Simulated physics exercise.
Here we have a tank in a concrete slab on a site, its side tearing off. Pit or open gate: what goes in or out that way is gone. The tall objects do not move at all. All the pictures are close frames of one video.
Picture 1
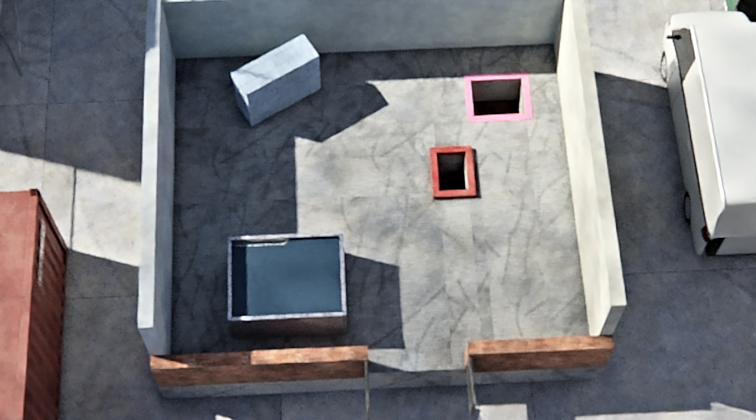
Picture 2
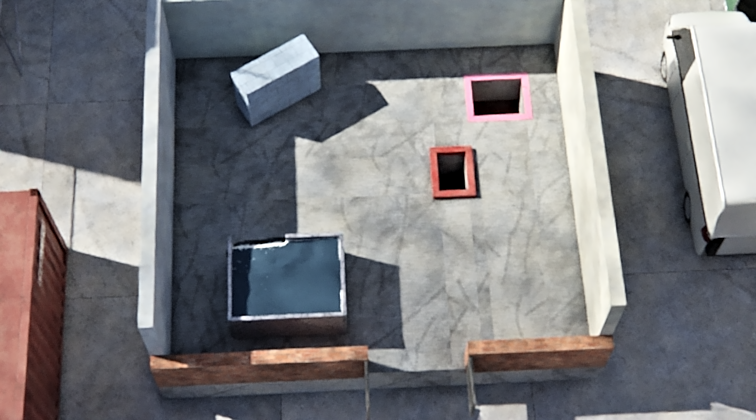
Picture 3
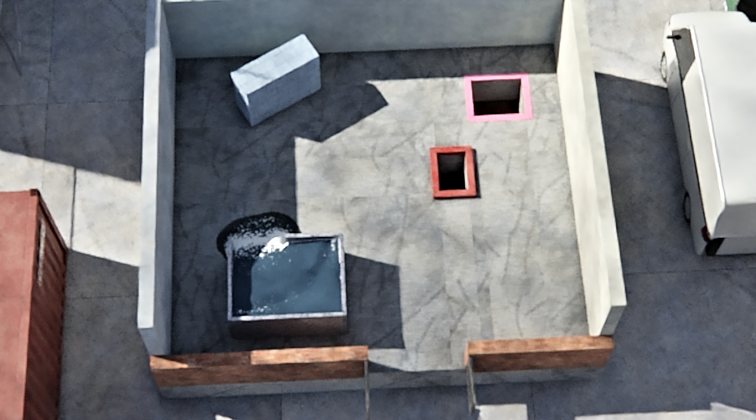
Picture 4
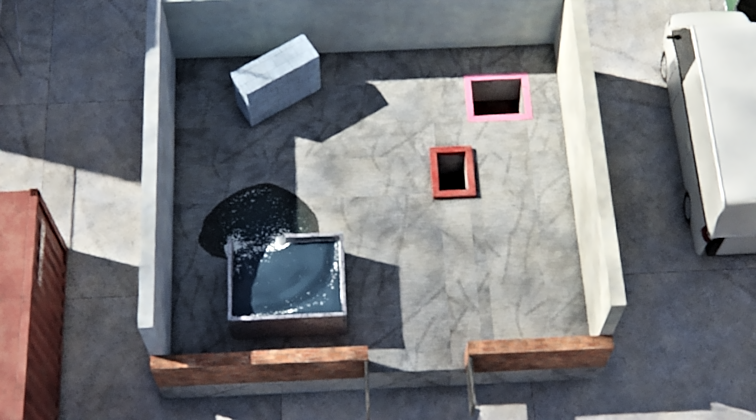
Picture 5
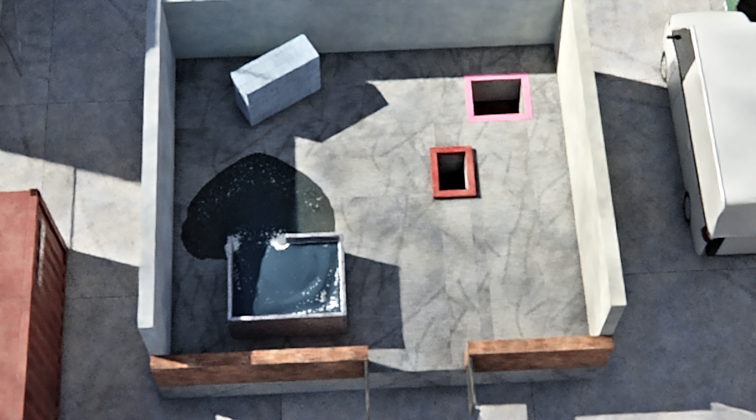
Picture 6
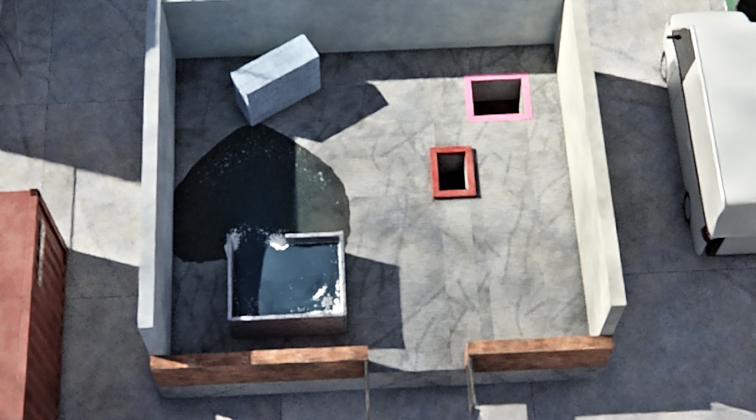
A walled concrete yard is seen from high above by a still camera, with a rusty red container at left and a white vehicle at right. Inside are a pale block, a pink-edged opening, a red-framed opening, and an open tank of dark water at lower left. Water breaks over the tank's far side, churning within, and a dark, glistening sheet spreads outward toward the left wall and block.
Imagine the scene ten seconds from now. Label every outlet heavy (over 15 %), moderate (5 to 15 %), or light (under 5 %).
Labels: Gate - light, pink pit - heavy, red pit - light.
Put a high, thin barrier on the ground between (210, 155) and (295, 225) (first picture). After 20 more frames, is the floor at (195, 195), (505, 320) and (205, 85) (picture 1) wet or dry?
Listed order - wet, dry, wet.
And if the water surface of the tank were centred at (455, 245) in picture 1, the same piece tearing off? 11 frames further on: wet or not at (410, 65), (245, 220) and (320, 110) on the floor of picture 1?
Taking them as they were asked, they come out soaked, bone dry, soaked.
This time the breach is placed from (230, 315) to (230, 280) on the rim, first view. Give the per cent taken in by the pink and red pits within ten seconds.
Lab note - share by pit: Pink 10 %, red 0 %.
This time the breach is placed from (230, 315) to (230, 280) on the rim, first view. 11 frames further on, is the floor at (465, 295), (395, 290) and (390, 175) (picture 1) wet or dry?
So the first one is left untouched, the next left untouched, and the last left untouched.
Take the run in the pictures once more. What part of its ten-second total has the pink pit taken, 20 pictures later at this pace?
Estimated share: About 5 %.
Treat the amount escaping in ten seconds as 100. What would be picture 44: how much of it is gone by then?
I'd estimate some 55 per cent.
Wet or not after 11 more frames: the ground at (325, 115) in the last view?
There it ends up drenched.
A moment on, water covers 30 % of the floor; the gate 0 %, the pink pit 0 %, the red pit 0 %.
Next, water covers 35 % of the floor; the gate 0 %, the pink pit 0 %, the red pit 0 %.
Then, water covers 45 % of the floor; the gate 0 %, the pink pit 1 %, the red pit 0 %.
Later, water covers 60 % of the floor; the gate 0 %, the pink pit 12 %, the red pit 0 %.
In the end, water covers 95 % of the floor; the gate 0 %, the pink pit 22 %, the red pit 0 %.
